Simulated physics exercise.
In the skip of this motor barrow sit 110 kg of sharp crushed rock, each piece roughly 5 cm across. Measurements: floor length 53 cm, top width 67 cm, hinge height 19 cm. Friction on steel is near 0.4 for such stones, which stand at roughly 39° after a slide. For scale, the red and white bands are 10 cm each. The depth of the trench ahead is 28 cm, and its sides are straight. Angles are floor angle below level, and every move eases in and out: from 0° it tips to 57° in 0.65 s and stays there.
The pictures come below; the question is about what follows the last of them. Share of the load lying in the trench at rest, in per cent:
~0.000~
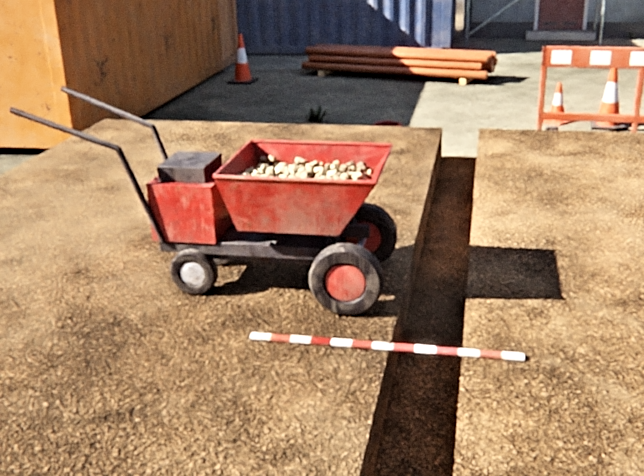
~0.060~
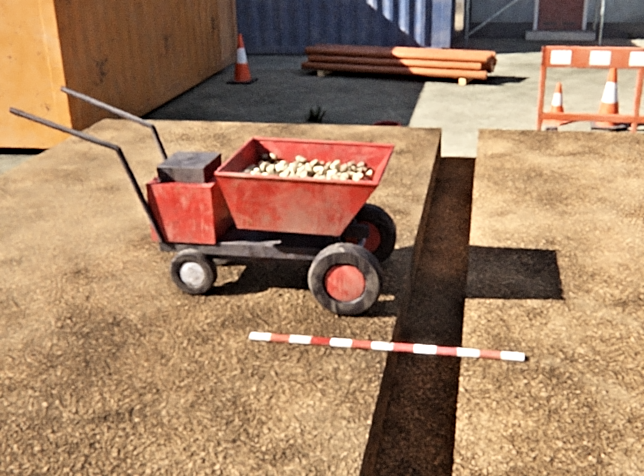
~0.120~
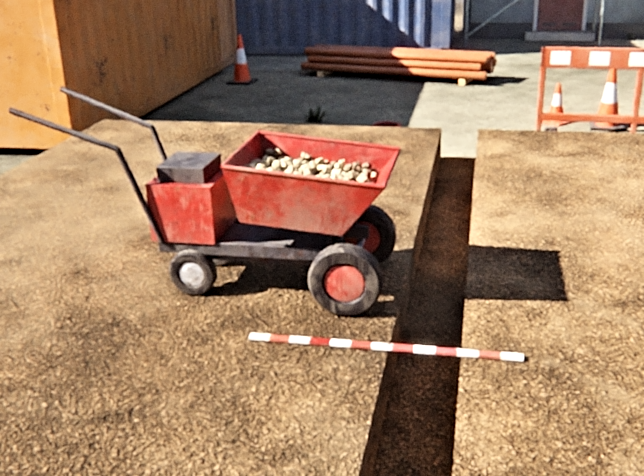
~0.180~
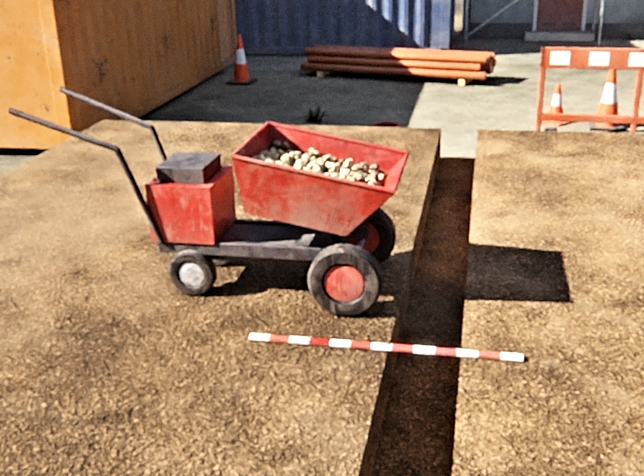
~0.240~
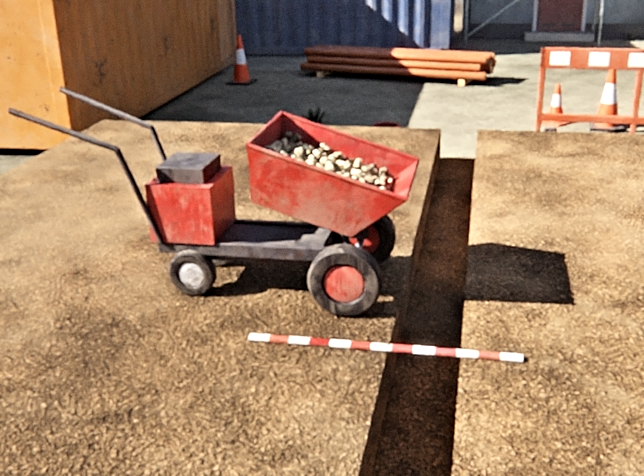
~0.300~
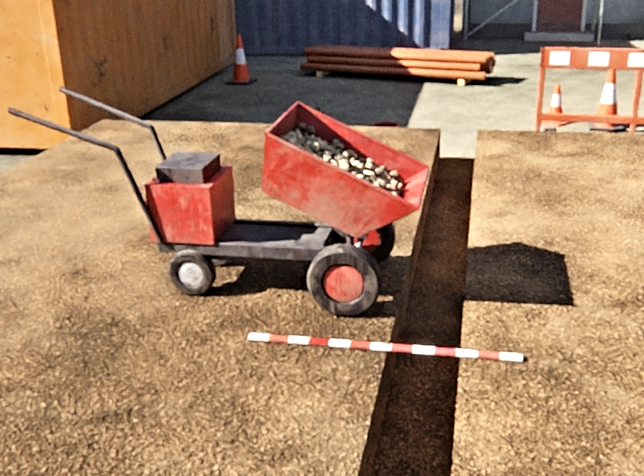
3 per cent.
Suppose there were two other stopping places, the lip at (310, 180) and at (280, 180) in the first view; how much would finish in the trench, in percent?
About 25 per cent from the first spot, about 20 from the second.
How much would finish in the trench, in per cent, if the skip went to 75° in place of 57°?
I'd guess some 20 in a hundred.
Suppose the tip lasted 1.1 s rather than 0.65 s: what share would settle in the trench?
In that case, around 0%.
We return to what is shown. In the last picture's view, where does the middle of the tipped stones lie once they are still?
At about pixel (504, 297) in the last view.
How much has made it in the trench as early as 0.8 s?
At that moment: Approx. 0 %.
After 0.5 s the floor is at 48°; 100 % in the skip; the foremost stones are at (423, 224).
After 0.8 s the floor is at 57°; 98 % in the skip, 1 % in the trench, 1 % past the trench; the foremost stones are at (474, 258).
After 1.1 s the floor is at 57°; 80 % in the skip, 2 % in the trench, 18 % past the trench; the foremost stones are at (562, 306).
After 3.0 s the floor is at 57°; 74 % in the skip, 3 % in the trench, 24 % past the trench; the foremost stones are at (625, 319).
